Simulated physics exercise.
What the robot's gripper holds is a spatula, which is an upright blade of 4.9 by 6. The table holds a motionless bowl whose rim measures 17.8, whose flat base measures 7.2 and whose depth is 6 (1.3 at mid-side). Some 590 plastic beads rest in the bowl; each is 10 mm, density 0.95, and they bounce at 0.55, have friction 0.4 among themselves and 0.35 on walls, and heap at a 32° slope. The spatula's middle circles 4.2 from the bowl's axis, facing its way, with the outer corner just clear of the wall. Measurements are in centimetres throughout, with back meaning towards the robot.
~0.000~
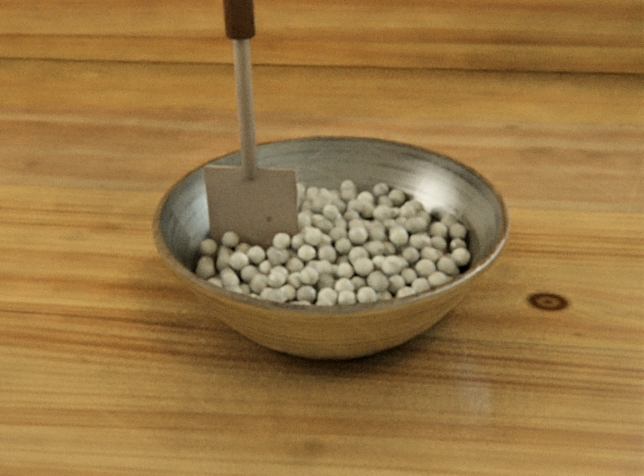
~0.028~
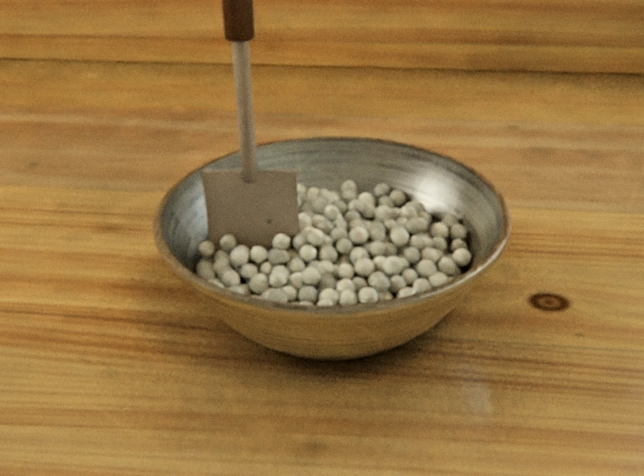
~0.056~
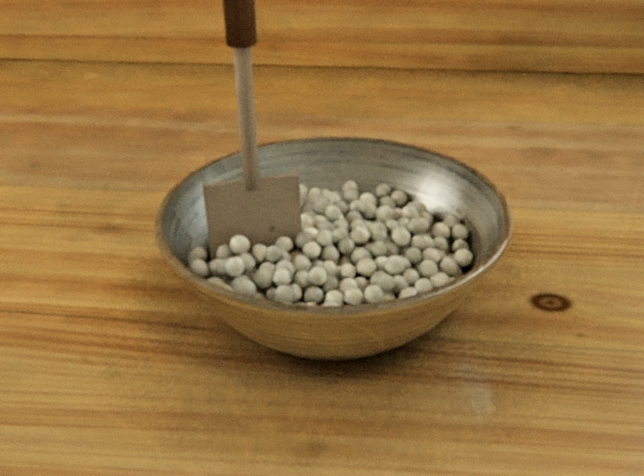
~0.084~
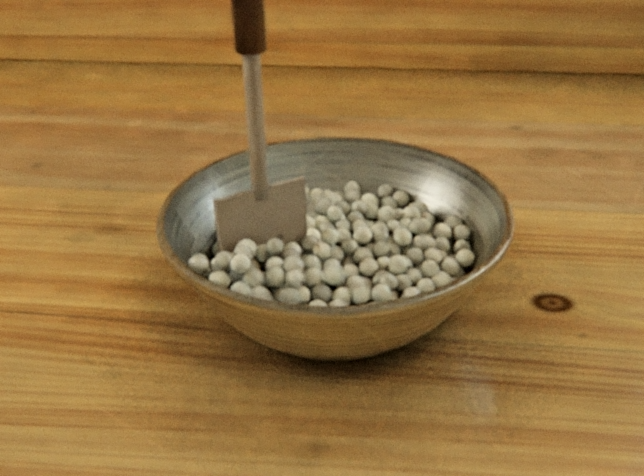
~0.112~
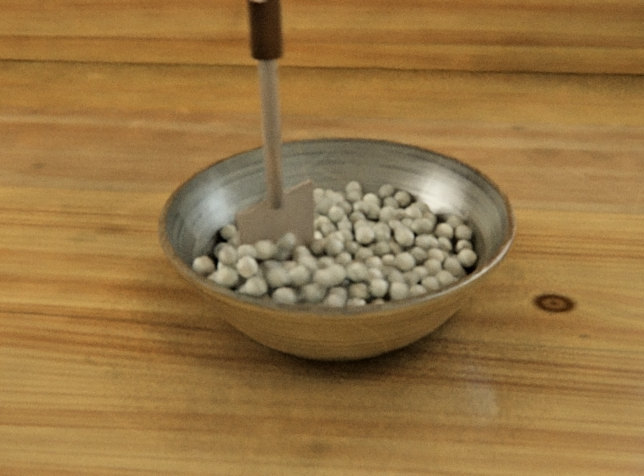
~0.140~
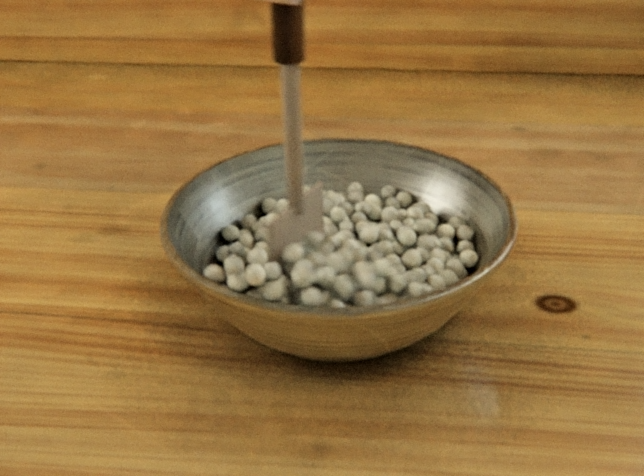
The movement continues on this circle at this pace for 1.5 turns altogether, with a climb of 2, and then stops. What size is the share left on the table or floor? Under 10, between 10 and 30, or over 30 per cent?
Between 10 and 30 per cent.
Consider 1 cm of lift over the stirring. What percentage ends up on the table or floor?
My guess is close to 25 per cent.
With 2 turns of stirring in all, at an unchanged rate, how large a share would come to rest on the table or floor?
I'd expect some 20 per cent.
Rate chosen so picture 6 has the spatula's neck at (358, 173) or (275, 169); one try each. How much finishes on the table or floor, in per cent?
It comes to close to 35 per cent and close to 10 per cent.
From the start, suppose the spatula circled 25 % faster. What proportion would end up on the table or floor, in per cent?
Then roughly 25 per cent.
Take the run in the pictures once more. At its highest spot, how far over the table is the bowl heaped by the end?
6.0 cm or so.
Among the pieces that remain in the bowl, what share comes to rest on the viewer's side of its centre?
Around 55 per cent of what the bowl keeps.
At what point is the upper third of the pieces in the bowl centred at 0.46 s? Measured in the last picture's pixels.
I'd put it at around (339, 178).
By 0.46 s, 253° round, highest piece 9 above the table; 535 in the bowl, 38 on the table or floor, 13 in flight or on the tool.
By 0.78 s, 77° round, highest piece 8 above the table; 491 in the bowl, 92 on the table or floor, 3 in flight or on the tool.
By 1.14 s, 180° round, highest piece 6 above the table; 483 in the bowl, 103 on the table or floor.
By 1.84 s, 180° round, highest piece 6 above the table; 483 in the bowl, 103 on the table or floor.
Final count, 483 in the bowl, 103 on the table or floor. That is 18 % on the table or floor.
